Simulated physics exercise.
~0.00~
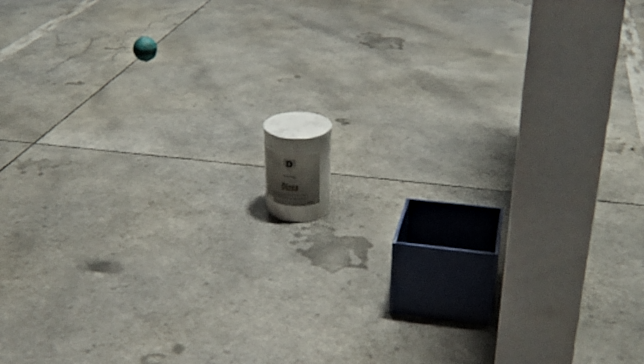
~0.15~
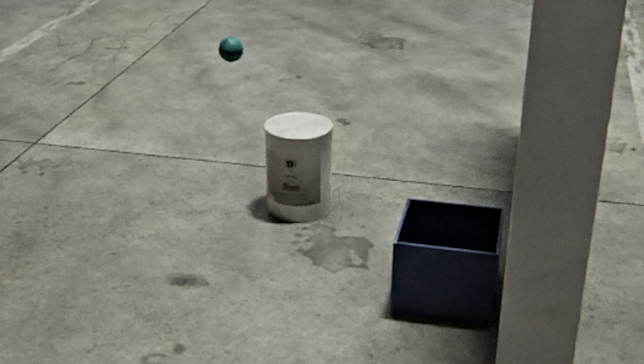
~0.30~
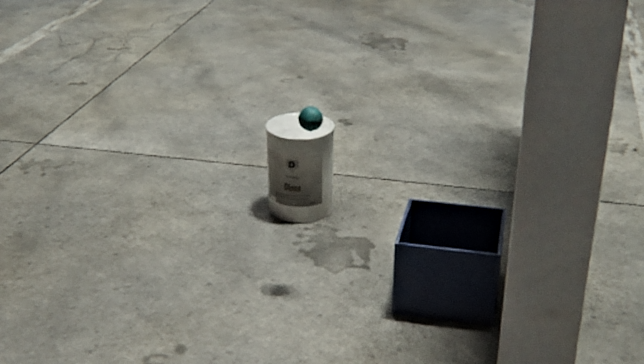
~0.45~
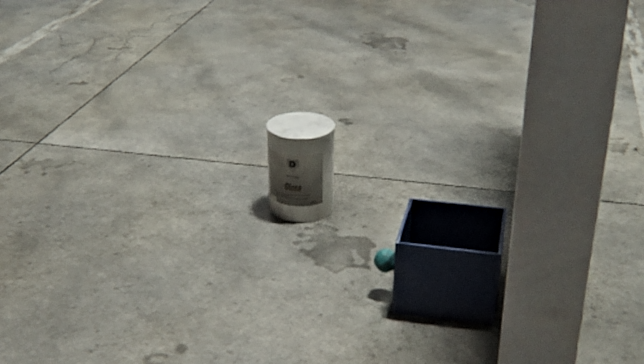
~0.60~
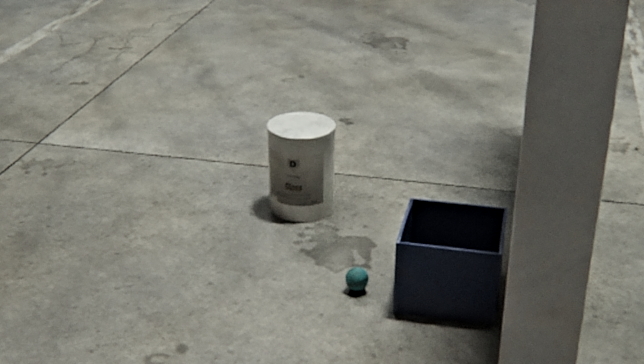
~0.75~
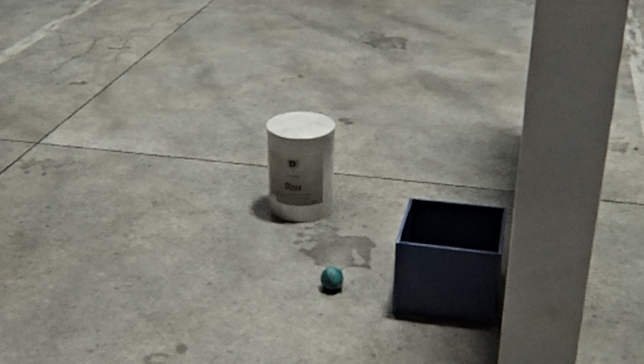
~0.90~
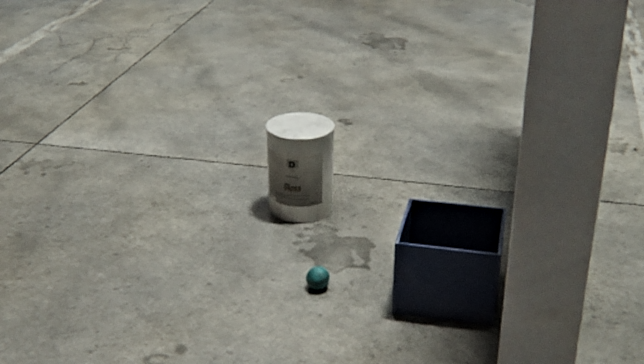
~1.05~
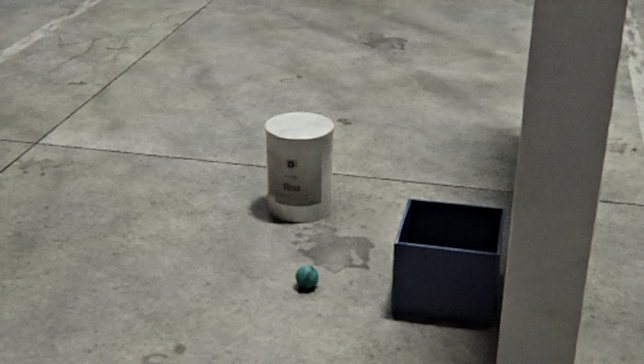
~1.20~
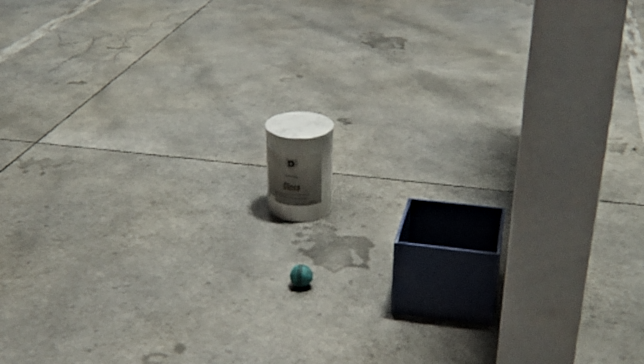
A turquoise ball flies through the air from the upper left, above a stained concrete floor where a white pail stands near an open, empty dark blue box and a thick pillar. It travels right, then drops as it passes across the top of the pail. Continuing down and to the right, it reaches the left side of the box, low against the outer wall, instead of going in. The ball then heads back left and settles down onto the floor. It rolls left more and more slowly, ending outside the box, on the floor in front of the unmoved pail.
